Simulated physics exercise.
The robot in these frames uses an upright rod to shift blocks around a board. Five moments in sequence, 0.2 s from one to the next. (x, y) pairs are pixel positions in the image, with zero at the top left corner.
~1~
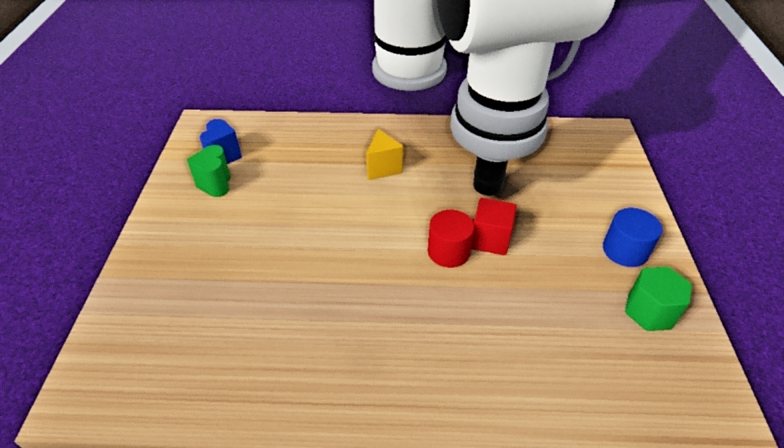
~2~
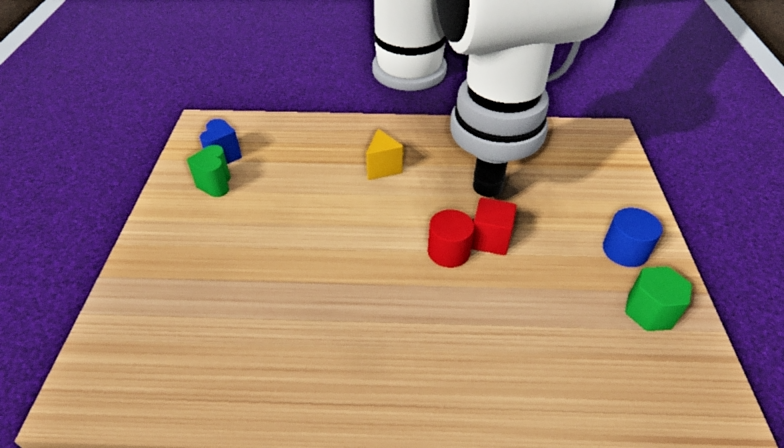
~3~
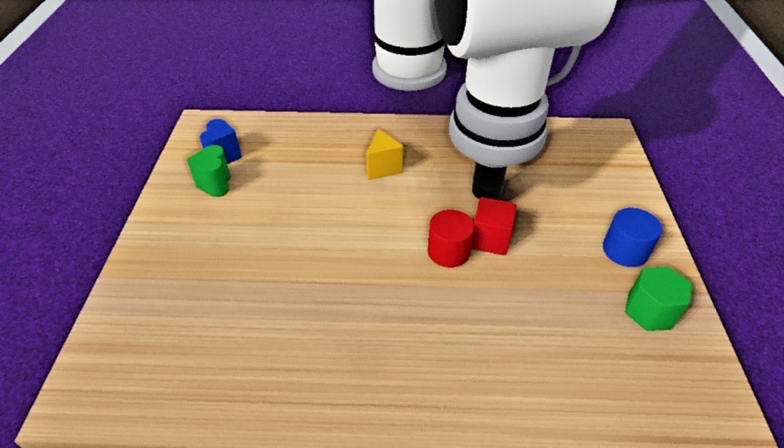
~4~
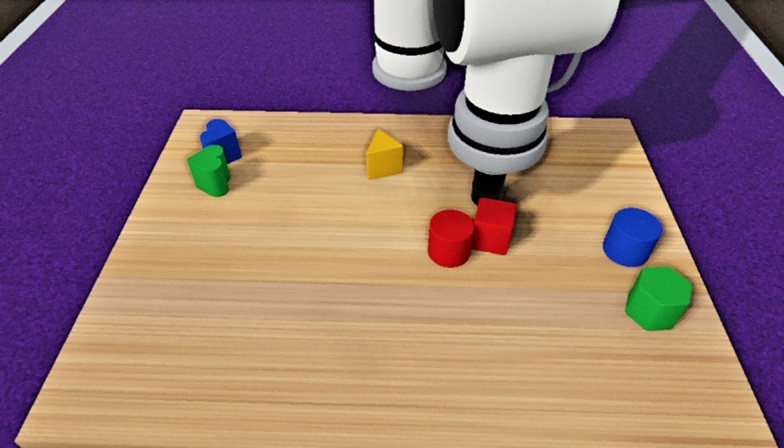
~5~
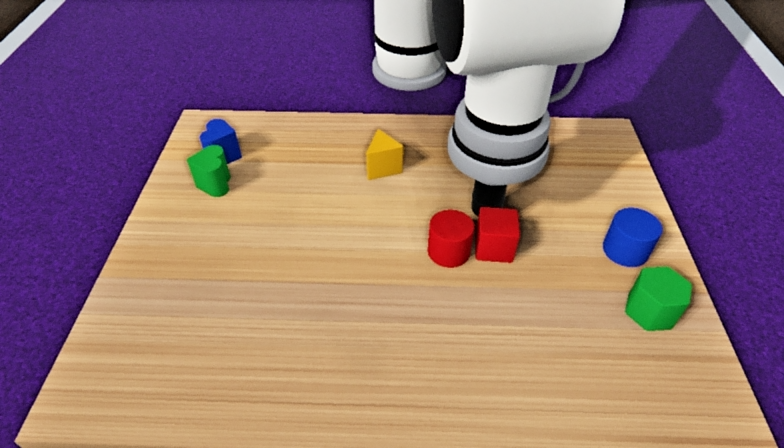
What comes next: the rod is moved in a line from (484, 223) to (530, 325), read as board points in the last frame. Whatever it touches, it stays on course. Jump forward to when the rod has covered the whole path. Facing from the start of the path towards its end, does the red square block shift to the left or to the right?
Sideways shift: Left.
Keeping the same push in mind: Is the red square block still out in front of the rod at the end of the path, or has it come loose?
In front, still.
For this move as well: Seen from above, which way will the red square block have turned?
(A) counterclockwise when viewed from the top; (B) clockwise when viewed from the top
That would be A.
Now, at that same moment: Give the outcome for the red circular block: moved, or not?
It is not moved.
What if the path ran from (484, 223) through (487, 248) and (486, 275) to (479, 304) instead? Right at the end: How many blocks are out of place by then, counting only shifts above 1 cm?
I'd put the number at one.
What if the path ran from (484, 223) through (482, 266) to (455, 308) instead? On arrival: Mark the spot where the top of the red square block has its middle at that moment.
The centre of its top will be at (520, 264).
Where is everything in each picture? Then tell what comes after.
Rod tip at (488, 187); block tops, red circular block at (452, 224); red square block at (496, 212), in the first picture.
Rod at (487, 188); blocks unchanged, in the second picture.
Rod at (486, 192); blocks unchanged, in the third picture.
Rod at (486, 199); blocks unchanged, in the fourth picture.
Rod at (486, 209); red circular block at (452, 224); red square block at (500, 221), in the fifth picture.
What follows on the original path. One third of the way, rod at (501, 240); red square block at (521, 253), turned 15° anticlockwise.
Two thirds of the way, rod at (517, 274); red square block at (545, 288), turned 35° anticlockwise.
At the end, rod at (534, 312); red circular block in place; red square block at (574, 326), turned 60° anticlockwise.
